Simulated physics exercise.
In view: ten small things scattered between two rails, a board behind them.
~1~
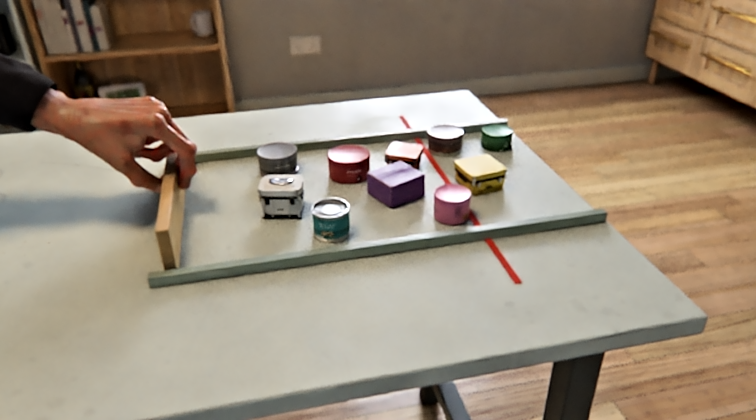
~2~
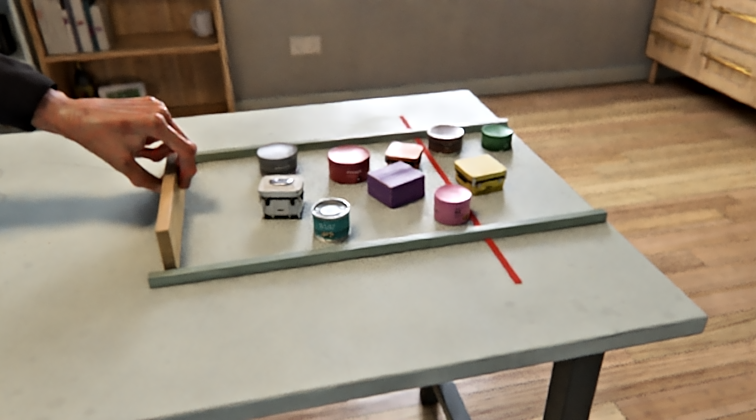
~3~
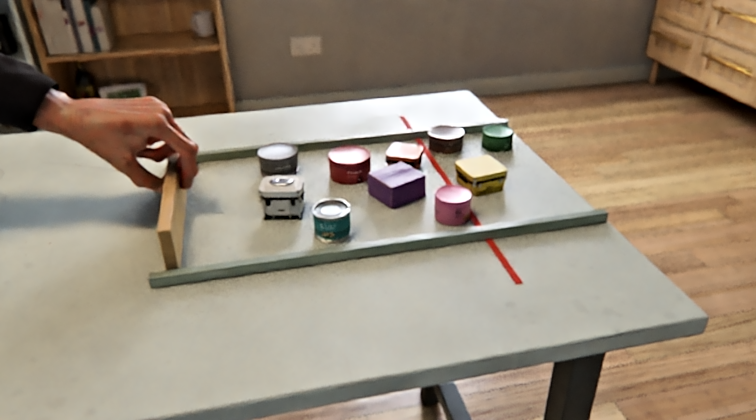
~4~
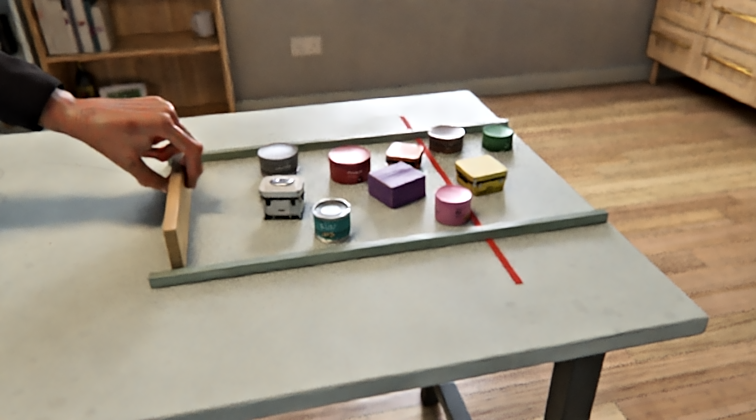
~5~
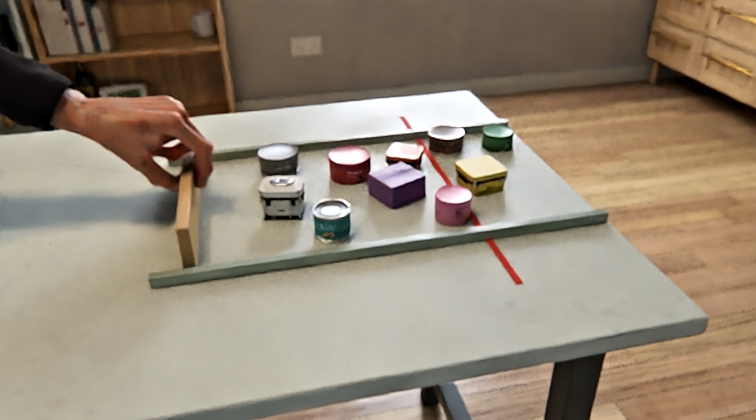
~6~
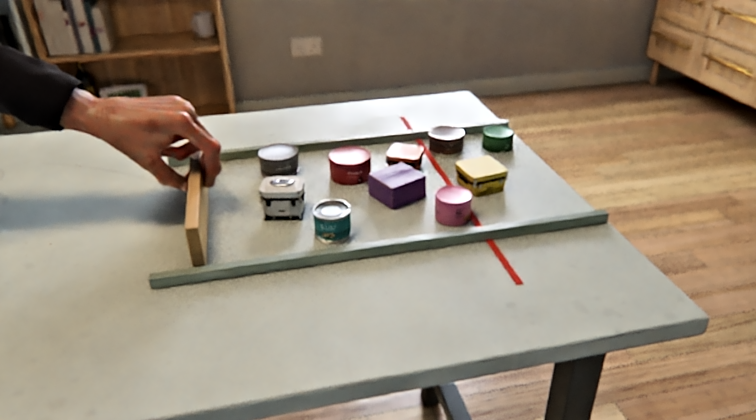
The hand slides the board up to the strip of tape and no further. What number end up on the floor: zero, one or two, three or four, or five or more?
The number that fall off is zero.
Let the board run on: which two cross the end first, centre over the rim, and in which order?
Earliest first: The yellow case, then the green tub.
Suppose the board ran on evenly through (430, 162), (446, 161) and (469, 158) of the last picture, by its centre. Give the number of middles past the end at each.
In that order 0, 0 and 1.
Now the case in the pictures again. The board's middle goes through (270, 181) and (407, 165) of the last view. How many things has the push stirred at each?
2 and 9.
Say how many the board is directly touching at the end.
The number is 4.
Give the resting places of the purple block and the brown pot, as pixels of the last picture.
The purple block stops around (510, 174); the brown pot around (471, 133).
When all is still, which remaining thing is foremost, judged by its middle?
The yellow case ends nearest.
A little later, none off yet; green tub at rest near (498, 139); yellow case at rest near (481, 177); brown pot at rest near (446, 141).
When it is over, the number that fall off is zero.
